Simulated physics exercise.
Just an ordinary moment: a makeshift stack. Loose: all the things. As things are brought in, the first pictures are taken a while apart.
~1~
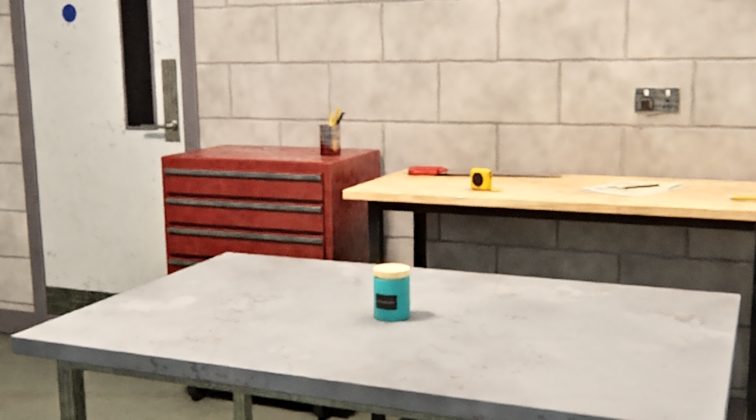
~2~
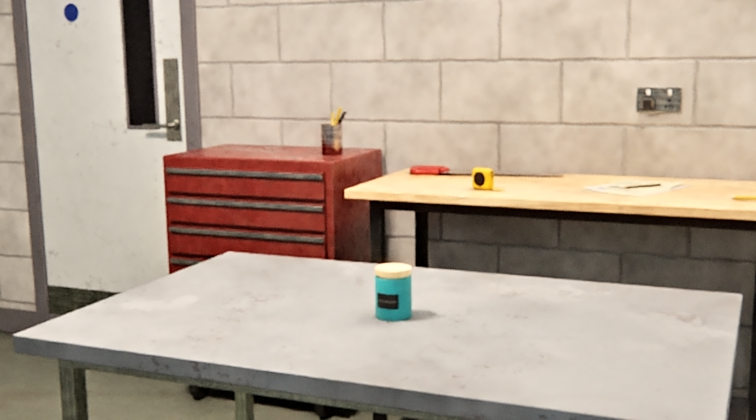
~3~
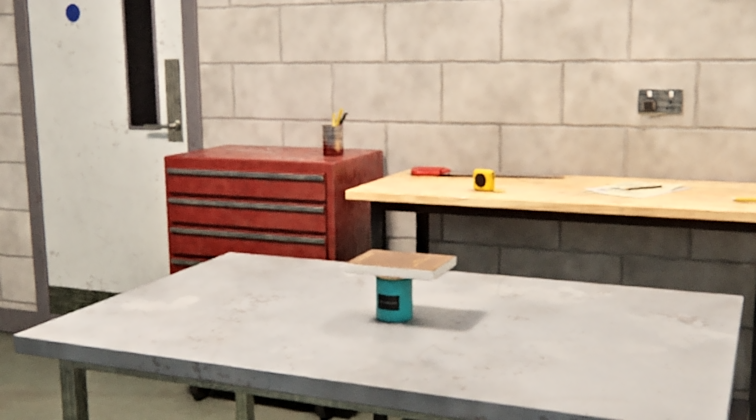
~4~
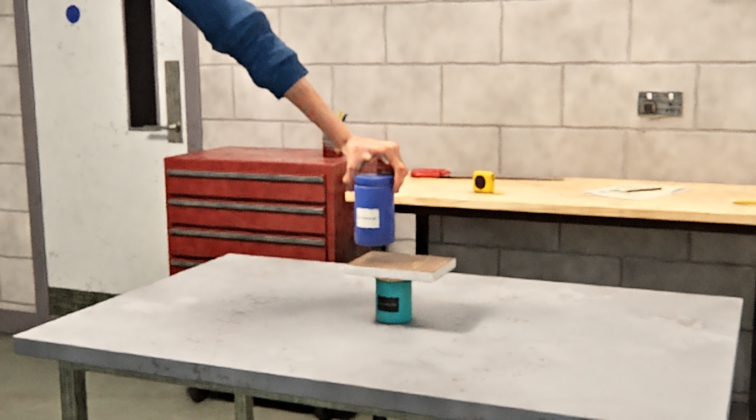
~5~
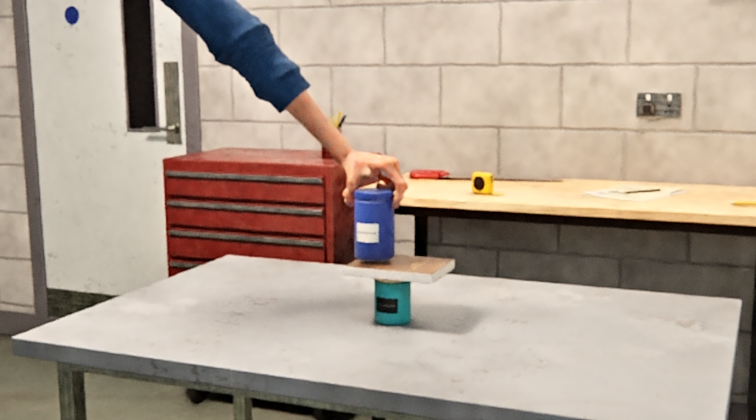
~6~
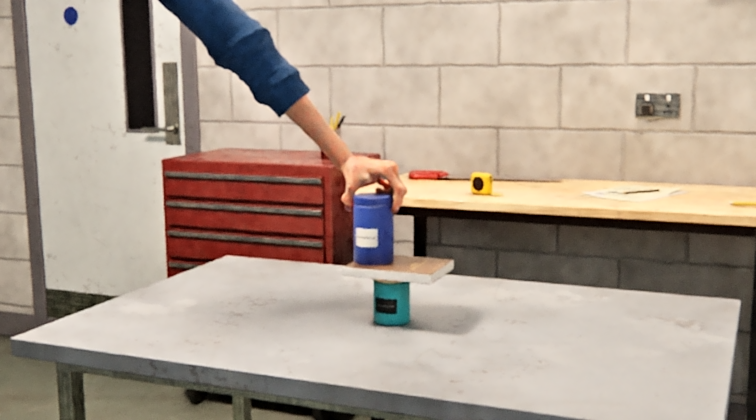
A brown book appears on a teal jar, then a hand lowers a blue jar onto it.
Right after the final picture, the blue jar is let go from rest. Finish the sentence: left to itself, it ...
... stays in place.
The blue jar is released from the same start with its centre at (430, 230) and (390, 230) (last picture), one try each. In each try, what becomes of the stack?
In the first try it breaks down, then in the second try it remains standing.
Then, 0.10 s on from there, no change.
Then, 0.50 s on from there, blue jar resting near (374, 229).
In the end, all 3 unmoved. At the end, from the last picture's camera, blue jar near (374, 229). The stack keeps its balance.
